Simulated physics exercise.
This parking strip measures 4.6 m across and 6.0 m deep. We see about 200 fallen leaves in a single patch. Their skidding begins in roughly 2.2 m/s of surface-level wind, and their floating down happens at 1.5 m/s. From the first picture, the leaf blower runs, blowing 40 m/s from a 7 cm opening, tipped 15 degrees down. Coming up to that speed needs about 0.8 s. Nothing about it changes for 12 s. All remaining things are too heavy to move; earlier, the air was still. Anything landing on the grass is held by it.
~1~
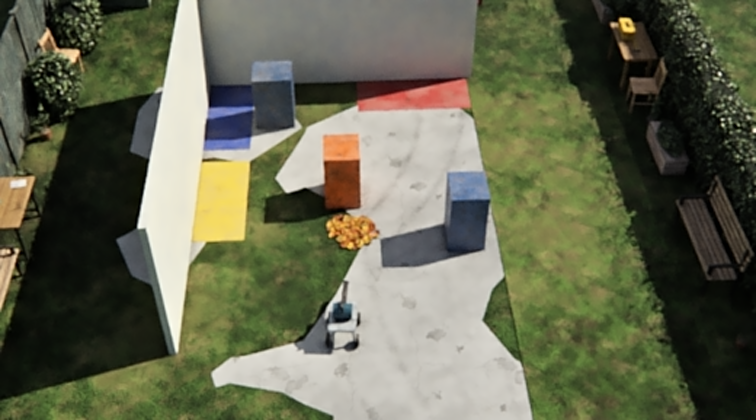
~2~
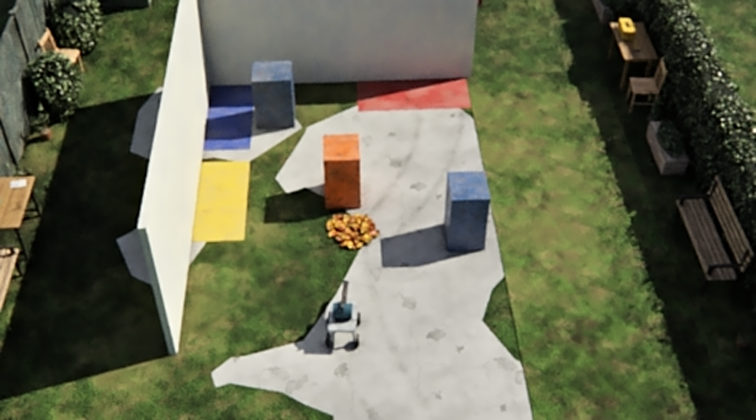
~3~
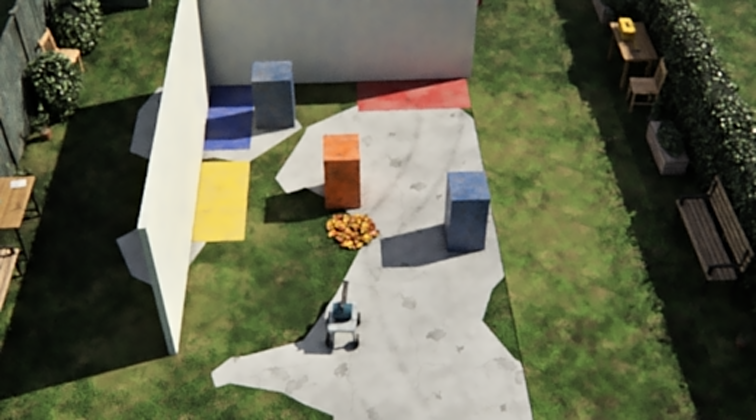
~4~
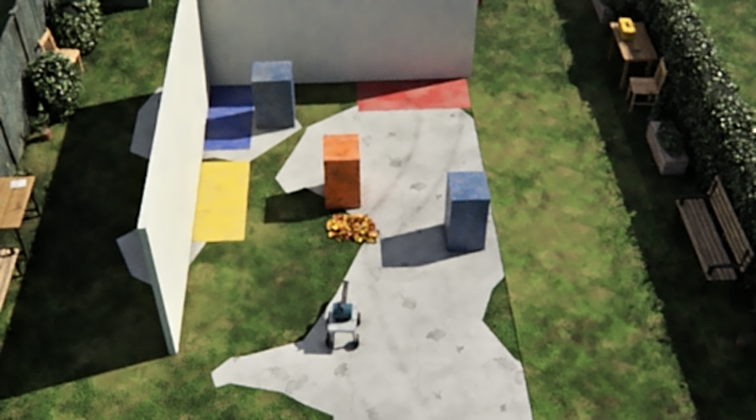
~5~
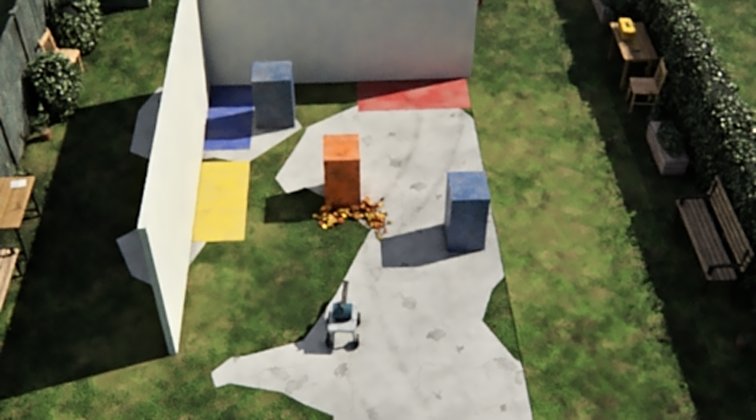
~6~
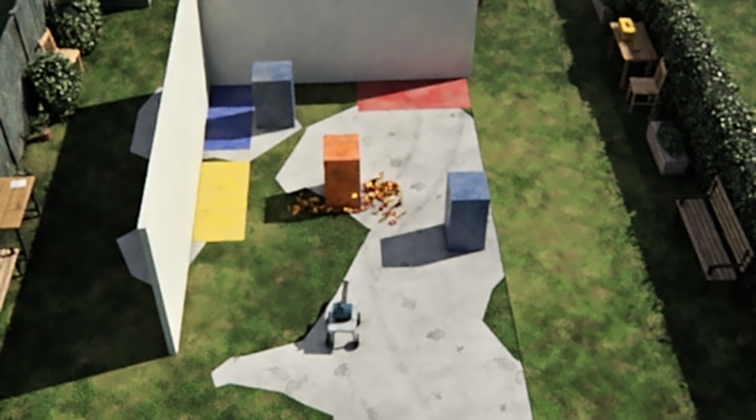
At first, a round patch of orange leaves lies still on the ground between a small wheeled blower and an orange bin, with blue bins nearby. The patch then shifts and loosens along its edges, and finally the leaves scatter away from the blower, spreading around both sides of the orange bin.
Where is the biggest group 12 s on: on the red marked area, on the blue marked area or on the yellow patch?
At the red one.
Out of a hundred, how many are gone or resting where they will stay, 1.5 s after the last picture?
Roughly 3 per cent of them.
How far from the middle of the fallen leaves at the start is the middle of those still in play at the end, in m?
The middle is roughly 2.8 m from where it began.
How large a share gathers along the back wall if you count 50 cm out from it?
30 %.
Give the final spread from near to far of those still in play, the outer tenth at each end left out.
About 2.8 m from near to far.
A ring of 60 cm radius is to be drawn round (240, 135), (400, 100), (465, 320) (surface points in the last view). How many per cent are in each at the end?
I would say some 15 %, 20 % and 0 % respectively.
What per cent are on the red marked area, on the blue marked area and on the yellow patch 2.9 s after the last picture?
About 30 per cent red, 1 per cent blue and 2 per cent yellow.
Then, 1.5 s after the last picture, 0 % are on the blue marked area, 14 % on the red marked area and 0 % on the yellow patch; the middle of those still in play is near (416, 155); 3 % have settled or left.
Then, 2.9 s after the last picture, 1 % are on the blue marked area, 30 % on the red marked area and 2 % on the yellow patch; the middle of those still in play is near (411, 146); 10 % have settled or left.
Then, 5.7 s after the last picture, 4 % are on the blue marked area, 37 % on the red marked area and 2 % on the yellow patch; the middle of those still in play is near (419, 138); 17 % have settled or left.
Then, 11.1 s after the last picture, at the end, 10 % are on the blue marked area, 40 % on the red marked area and 2 % on the yellow patch; the middle of those still in play is near (433, 123).
